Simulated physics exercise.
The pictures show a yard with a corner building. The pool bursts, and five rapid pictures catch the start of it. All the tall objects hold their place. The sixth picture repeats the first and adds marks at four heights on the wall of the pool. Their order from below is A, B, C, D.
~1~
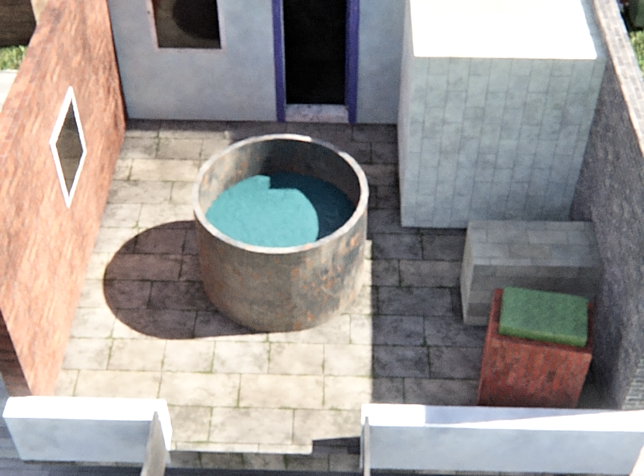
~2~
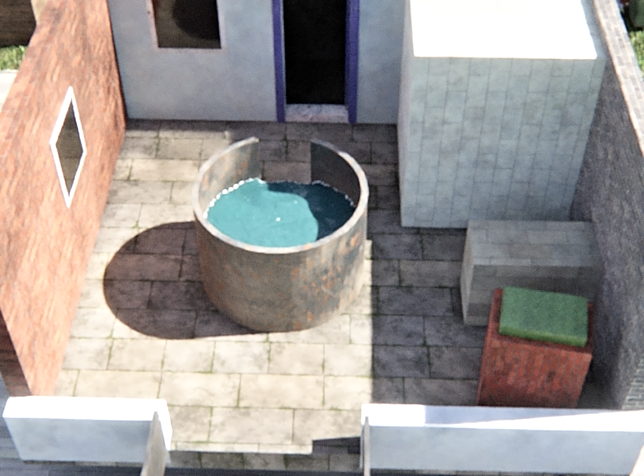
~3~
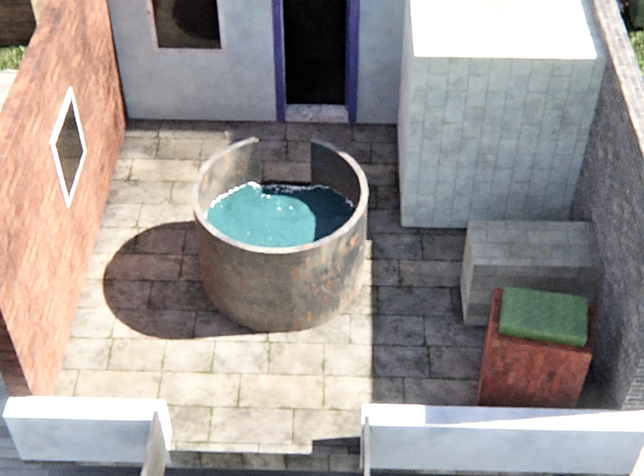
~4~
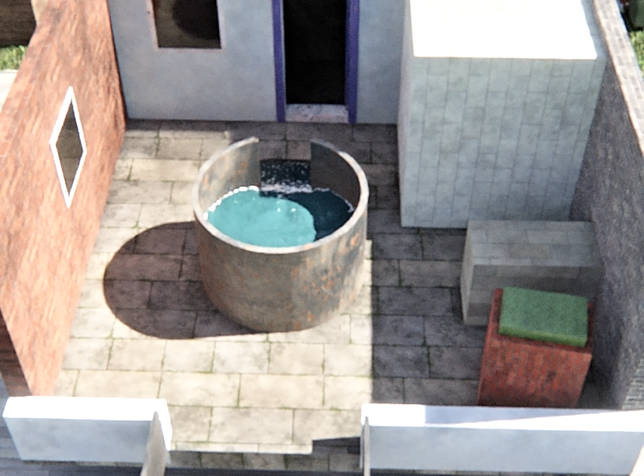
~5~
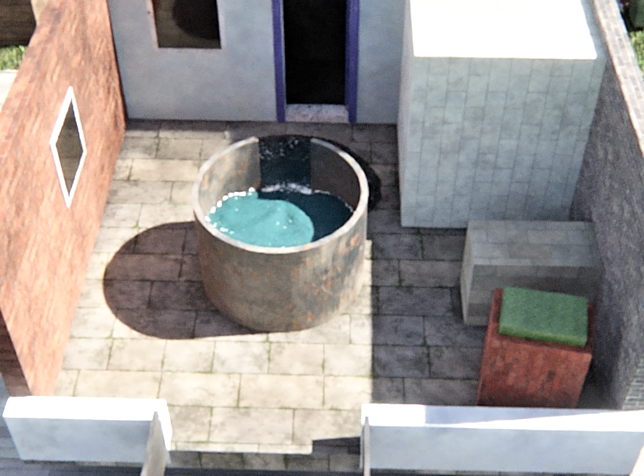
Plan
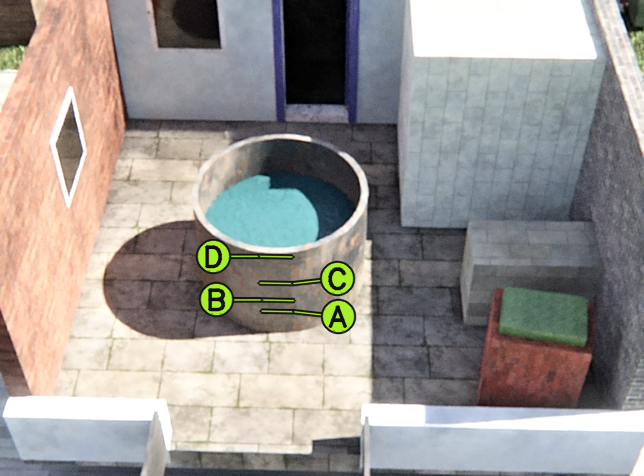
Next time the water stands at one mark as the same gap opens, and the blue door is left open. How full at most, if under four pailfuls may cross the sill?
The answer is mark A.
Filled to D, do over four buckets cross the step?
Yes.
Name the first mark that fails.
B it is.
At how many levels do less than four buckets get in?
One.
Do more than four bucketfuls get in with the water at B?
Yes, it does.
On the marked copy, A at (278, 311); B at (277, 300); C at (276, 283); D at (275, 256); from the bottom up A, B, C, D.
For mark A, a splash gets over, under a bucket.
For mark B, about 10 bucketfuls get in.
For mark C, dozens of bucketfuls pour in.
For mark D, dozens of bucketfuls pour in.
